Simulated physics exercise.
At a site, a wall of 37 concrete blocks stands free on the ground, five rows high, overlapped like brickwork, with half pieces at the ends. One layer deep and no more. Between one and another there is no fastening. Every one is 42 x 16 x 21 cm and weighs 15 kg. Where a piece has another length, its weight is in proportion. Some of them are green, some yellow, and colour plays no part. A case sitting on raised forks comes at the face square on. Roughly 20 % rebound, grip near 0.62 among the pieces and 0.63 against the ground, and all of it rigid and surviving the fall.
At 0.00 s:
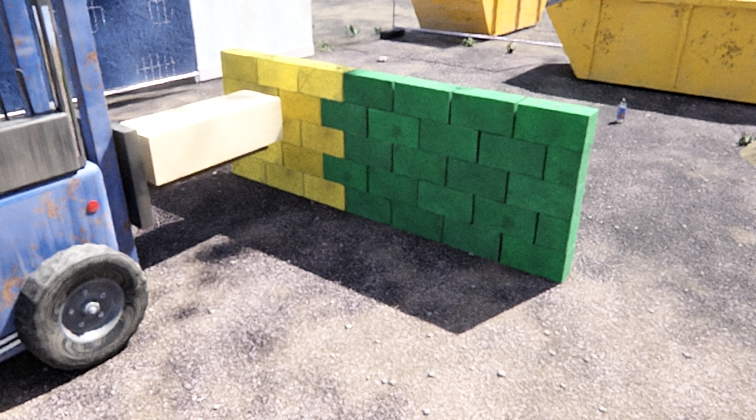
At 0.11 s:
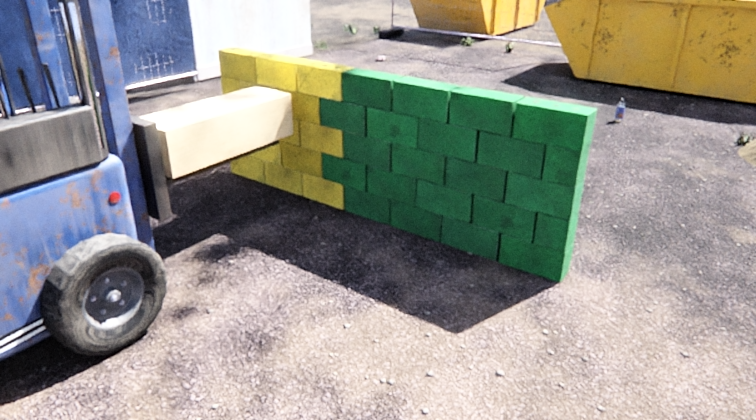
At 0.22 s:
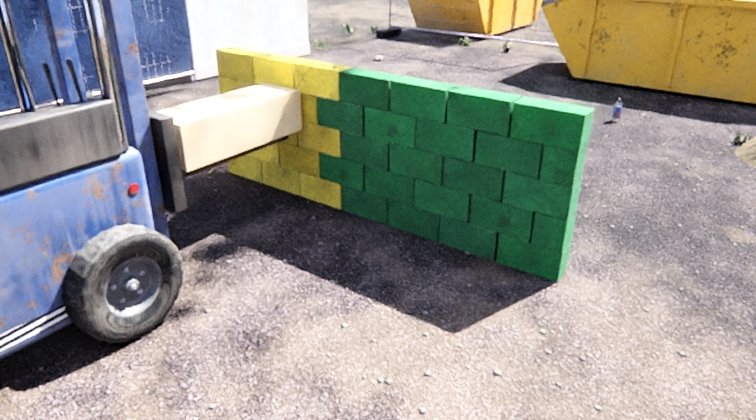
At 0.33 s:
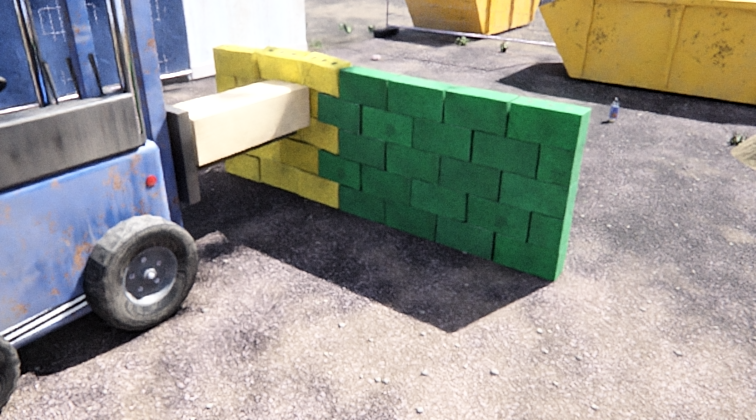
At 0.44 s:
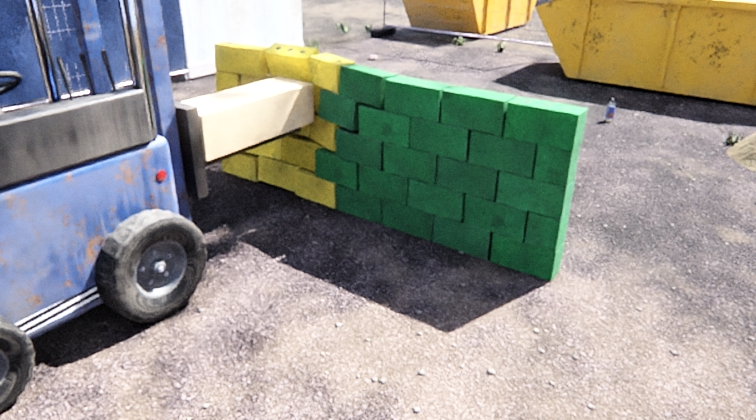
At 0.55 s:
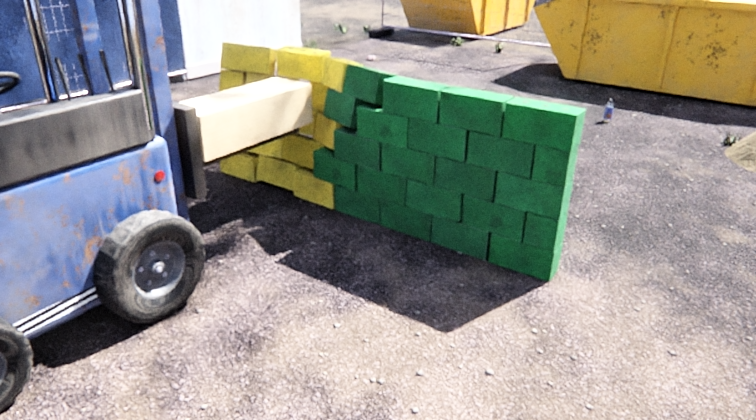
A blue forklift drives a pale case into a yellow and green block wall, shifting blocks.
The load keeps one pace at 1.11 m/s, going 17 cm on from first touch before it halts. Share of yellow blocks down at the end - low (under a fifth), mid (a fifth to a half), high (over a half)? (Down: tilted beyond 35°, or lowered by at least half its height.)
High.
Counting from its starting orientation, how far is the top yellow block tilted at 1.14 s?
Tilt from start: Approx. 100 degrees.
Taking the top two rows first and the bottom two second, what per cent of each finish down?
From the top 50, from the bottom 20 per cent.
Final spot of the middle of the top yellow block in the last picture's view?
End point in last frame: Roughly (335, 119).
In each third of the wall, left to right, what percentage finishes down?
80 / 30 / 0 %, left to right.
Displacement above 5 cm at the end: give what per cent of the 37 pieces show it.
Displaced: 40 %.
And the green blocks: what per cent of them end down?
Of the green ones, 10 per cent finish down.
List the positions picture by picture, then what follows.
In the first frame (places mark the middle of the side facing us; the camera pans a little), load (271, 118) 28 cm short of touching; top yellow block (238, 67); top green block (550, 127); nothing disturbed.
The second frame shows load (282, 113) 16 cm short of touching; top yellow block (237, 66).
The third frame shows load (292, 109) 33 mm short of touching; top yellow block (234, 66).
The fourth frame shows load (300, 105) 9 cm in; top yellow block (233, 63) shifted 22 mm; steepest lean 13°, the block at (278, 69); 13 disturbed, none down.
The fifth frame shows load (305, 102) 17 cm in; top yellow block (237, 60) leaning 3°; steepest lean 19°, the block at (288, 67); 14 disturbed, none down.
The sixth frame shows load (303, 103) 17 cm in, stopped; top yellow block (245, 58) leaning 18°; top green block (538, 127); steepest lean 22°, the block at (321, 97); 14 disturbed, none down.
After 0.70 s, 2 of the 15 yellow blocks down (2 of 37 in all colours); top yellow block leaning 29°.
After 0.88 s, 12 of the 15 yellow blocks down (14 of 37 in all colours); top yellow block leaning 44°, 20 cm lower.
After 1.14 s, 12 of the 15 yellow blocks down (14 of 37 in all colours); top yellow block on its side.
At rest (2.8 s), 12 of the 15 yellow blocks down (14 of 37 in all colours); top yellow block on its side; top green block unmoved. That is 80 per cent. As the last picture would show them, middles, top yellow block near (335, 119), top green block near (543, 123).
